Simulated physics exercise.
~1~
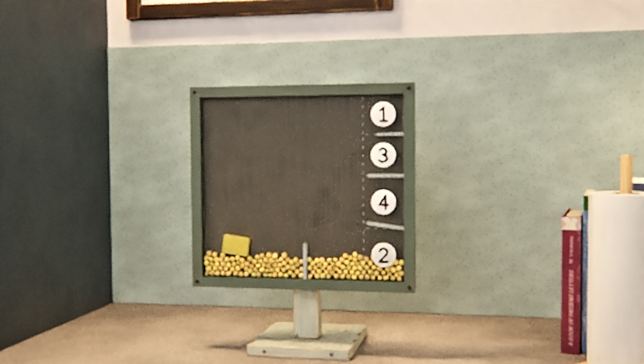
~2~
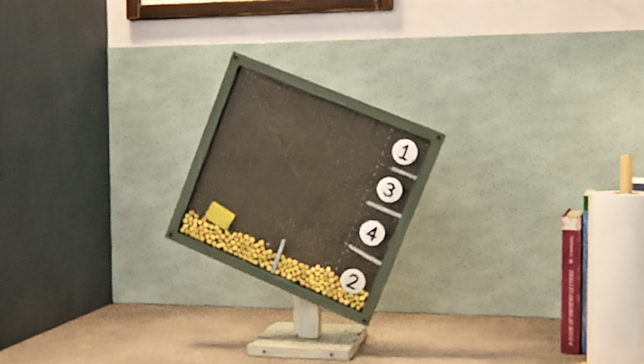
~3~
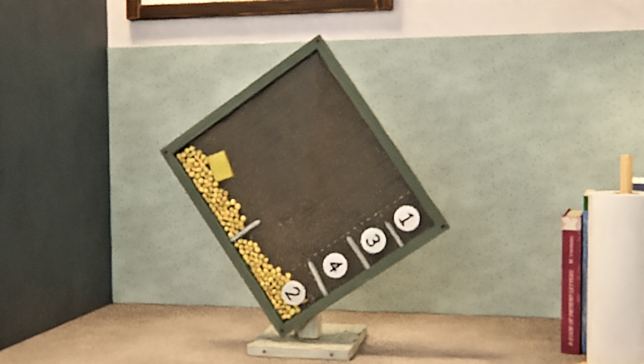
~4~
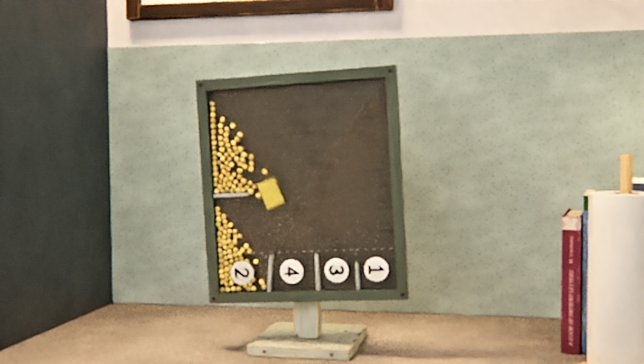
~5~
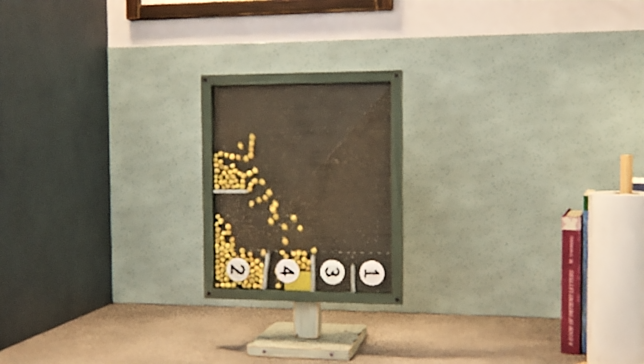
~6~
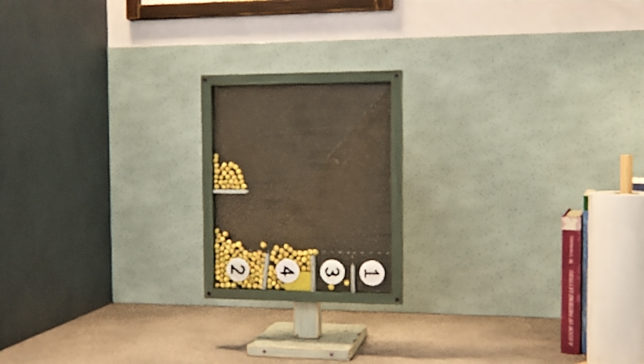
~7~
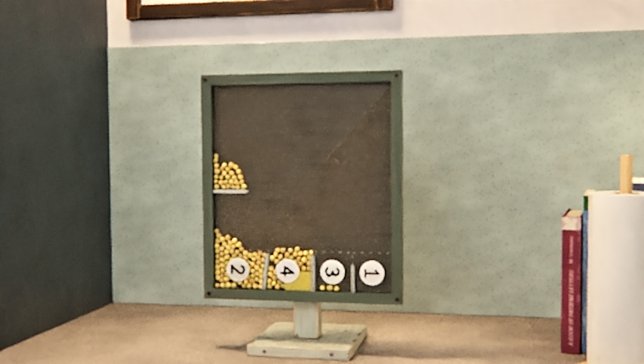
In a shadow box turning clockwise, beans and a yellow block tumble into lower pockets.
